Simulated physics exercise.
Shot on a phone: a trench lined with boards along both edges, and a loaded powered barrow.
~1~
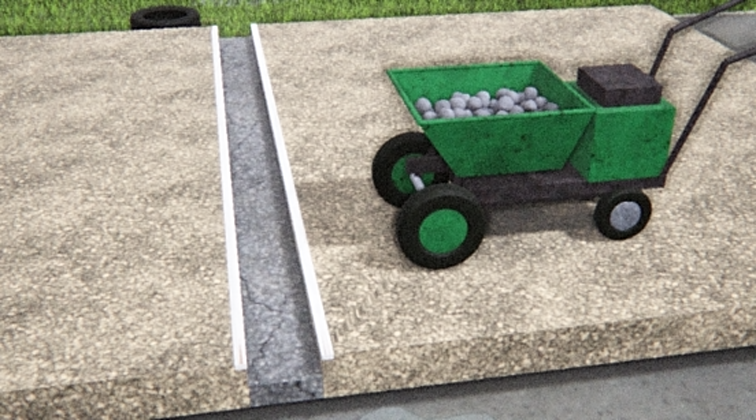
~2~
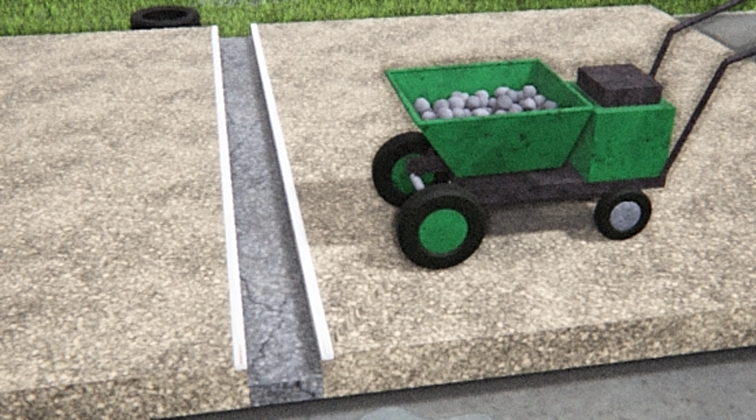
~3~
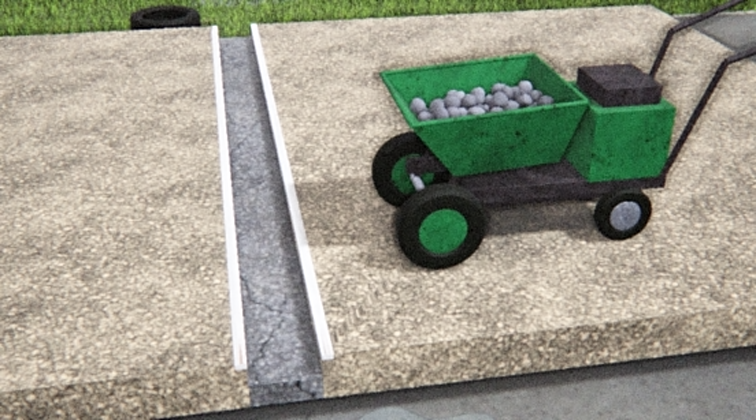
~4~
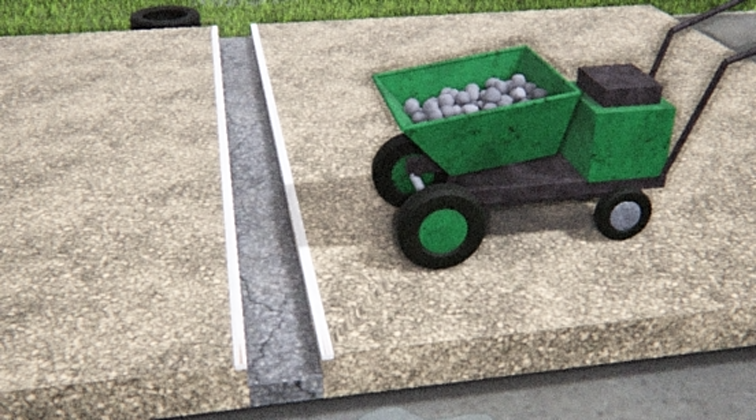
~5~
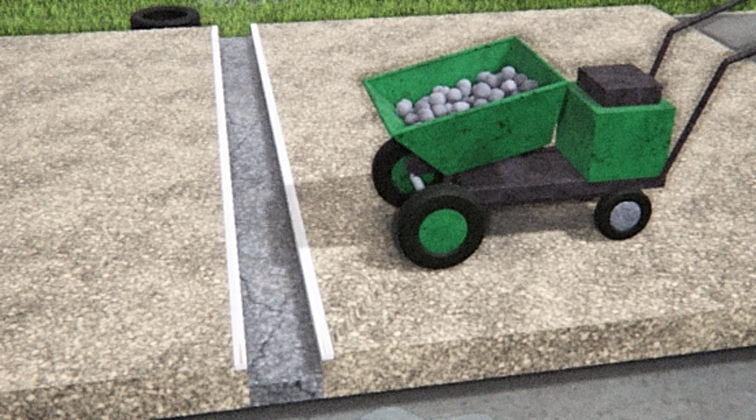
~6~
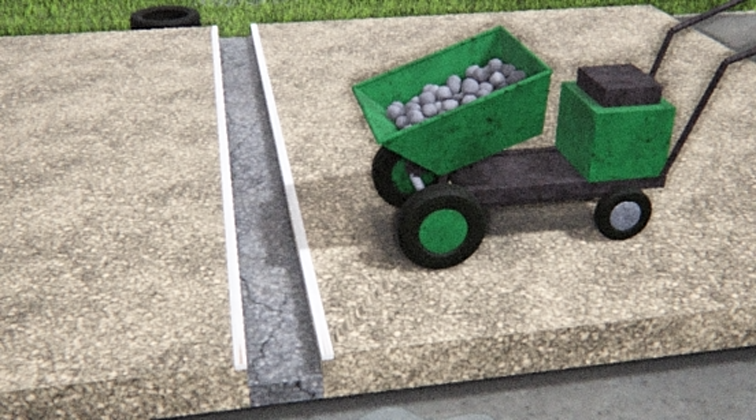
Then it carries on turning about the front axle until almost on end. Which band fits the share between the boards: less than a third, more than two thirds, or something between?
As it goes, the trench's share passes two-thirds.
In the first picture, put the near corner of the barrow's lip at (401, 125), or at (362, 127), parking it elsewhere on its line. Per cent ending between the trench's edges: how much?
You'd get around 80 in a hundred, then 40 in a hundred.
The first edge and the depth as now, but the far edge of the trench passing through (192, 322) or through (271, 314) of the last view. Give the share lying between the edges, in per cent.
I'd put it near 100 in a hundred, then near 50 in a hundred.
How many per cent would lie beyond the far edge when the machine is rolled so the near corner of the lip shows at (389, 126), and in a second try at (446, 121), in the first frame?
That would be roughly 30 in a hundred and then roughly 0 in a hundred.
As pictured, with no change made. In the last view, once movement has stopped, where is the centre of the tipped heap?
Roughly at (270, 253), give or take.
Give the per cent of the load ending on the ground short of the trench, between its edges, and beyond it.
Estimates - short: 5 in a hundred, between: 85 in a hundred, beyond: 10 in a hundred.
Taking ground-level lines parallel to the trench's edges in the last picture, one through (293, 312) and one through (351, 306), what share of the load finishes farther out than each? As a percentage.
Around 70 percent for the first and 100 percent for the second.
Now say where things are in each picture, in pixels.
Lip of the skip (420, 123), level; top of the load (500, 112), round cobbles; first edge of the trench (317, 309); far edge (237, 317), the trench under half as wide as the skip, and shallow for its width, in the first picture.
Lip of the skip (418, 124), level; top of the load (499, 111), in the second picture.
Lip of the skip (412, 126), tipped barely; top of the load (510, 109), in the third picture.
Lip of the skip (403, 129), tipped a little; top of the load (504, 104), in the fourth picture.
Lip of the skip (392, 135), tipped a little; top of the load (496, 97), in the fifth picture.
Lip of the skip (380, 142), tipped clearly; top of the load (500, 95); first edge of the trench (317, 309); far edge (237, 317), in the sixth picture.
Just after the last frame, skip tipped steeply; every one in the skip.
A moment on, skip tipped right over; the larger part in the skip; just a few short of the trench; roughly a quarter in or heaped over the trench; just a few falling.
Further on, skip tipped right over; about a tenth in the skip; about a tenth short of the trench; the larger part in or heaped over the trench; about a tenth beyond it.
When it is over, skip tipped right over; about a tenth short of the trench; the larger part in or heaped over the trench; about a tenth beyond it.
